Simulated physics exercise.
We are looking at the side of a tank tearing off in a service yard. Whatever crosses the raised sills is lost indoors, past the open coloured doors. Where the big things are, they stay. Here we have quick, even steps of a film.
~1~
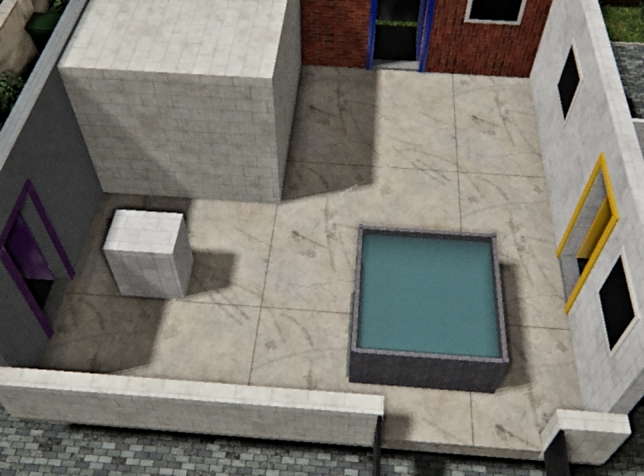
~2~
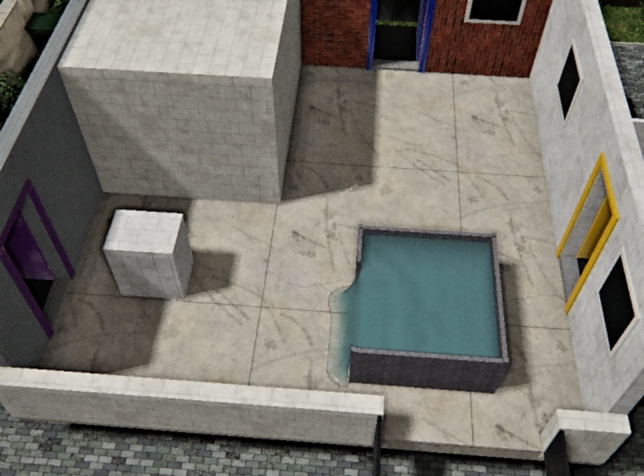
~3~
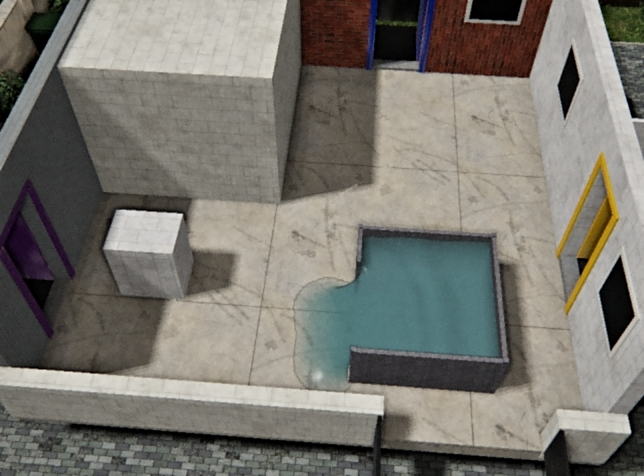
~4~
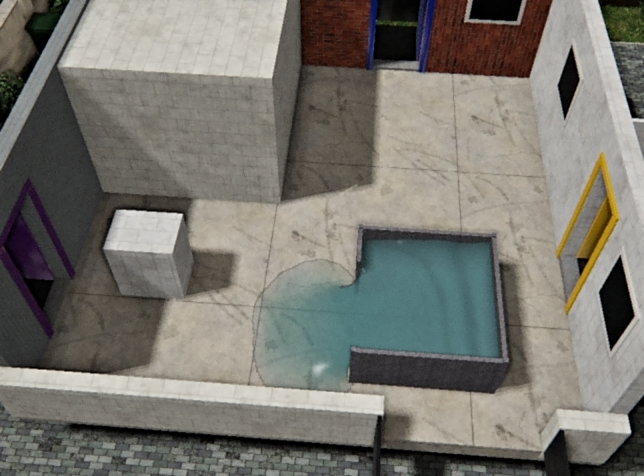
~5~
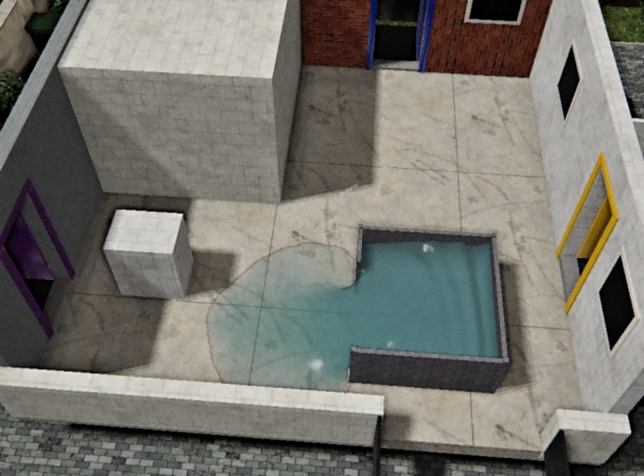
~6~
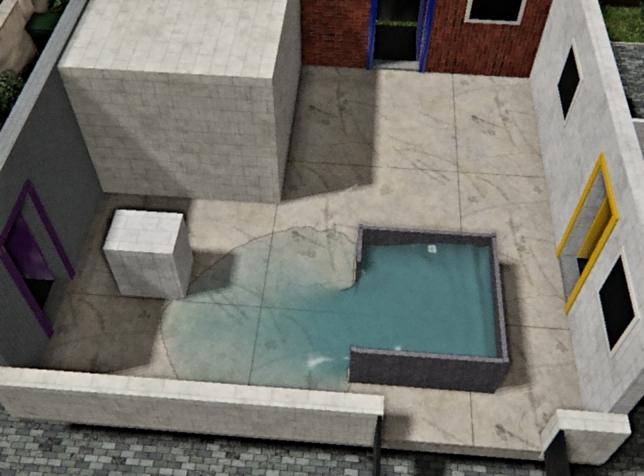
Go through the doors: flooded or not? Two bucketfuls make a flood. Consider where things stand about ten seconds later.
Yellow door: Not flooded. Blue door: Not flooded. Purple door: Flooded.
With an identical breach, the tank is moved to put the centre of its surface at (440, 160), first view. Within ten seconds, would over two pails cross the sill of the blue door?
Blue: Overshoots.
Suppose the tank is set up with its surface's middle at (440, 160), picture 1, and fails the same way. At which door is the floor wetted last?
The yellow-painted one is the last one.
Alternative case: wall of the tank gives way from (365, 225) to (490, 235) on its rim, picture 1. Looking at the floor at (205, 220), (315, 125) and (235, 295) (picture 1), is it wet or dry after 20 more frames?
Untouched, soaked, untouched.
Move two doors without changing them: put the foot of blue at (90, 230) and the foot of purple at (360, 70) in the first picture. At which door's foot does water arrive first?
The blue door.
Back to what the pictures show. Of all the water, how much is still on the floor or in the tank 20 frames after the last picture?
88 % or so.
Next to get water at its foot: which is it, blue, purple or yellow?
It would be the door marked purple.
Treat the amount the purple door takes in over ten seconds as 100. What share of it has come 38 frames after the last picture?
Some 80 per cent.
A moment on, water covers 30 % of the floor; the yellow door not reached, the blue door not reached, the purple door under two buckets in.
Next, water covers 30 % of the floor; the yellow door not reached, the blue door not reached, the purple door far over two buckets in.
Then, water covers 40 % of the floor; the yellow door not reached, the blue door not reached, the purple door far over two buckets in.
Later, water covers 55 % of the floor; the yellow door not reached, the blue door not reached, the purple door far over two buckets in.
In the end, water covers 85 % of the floor; the yellow door wet at the sill, nothing in, the blue door not reached, the purple door far over two buckets in.
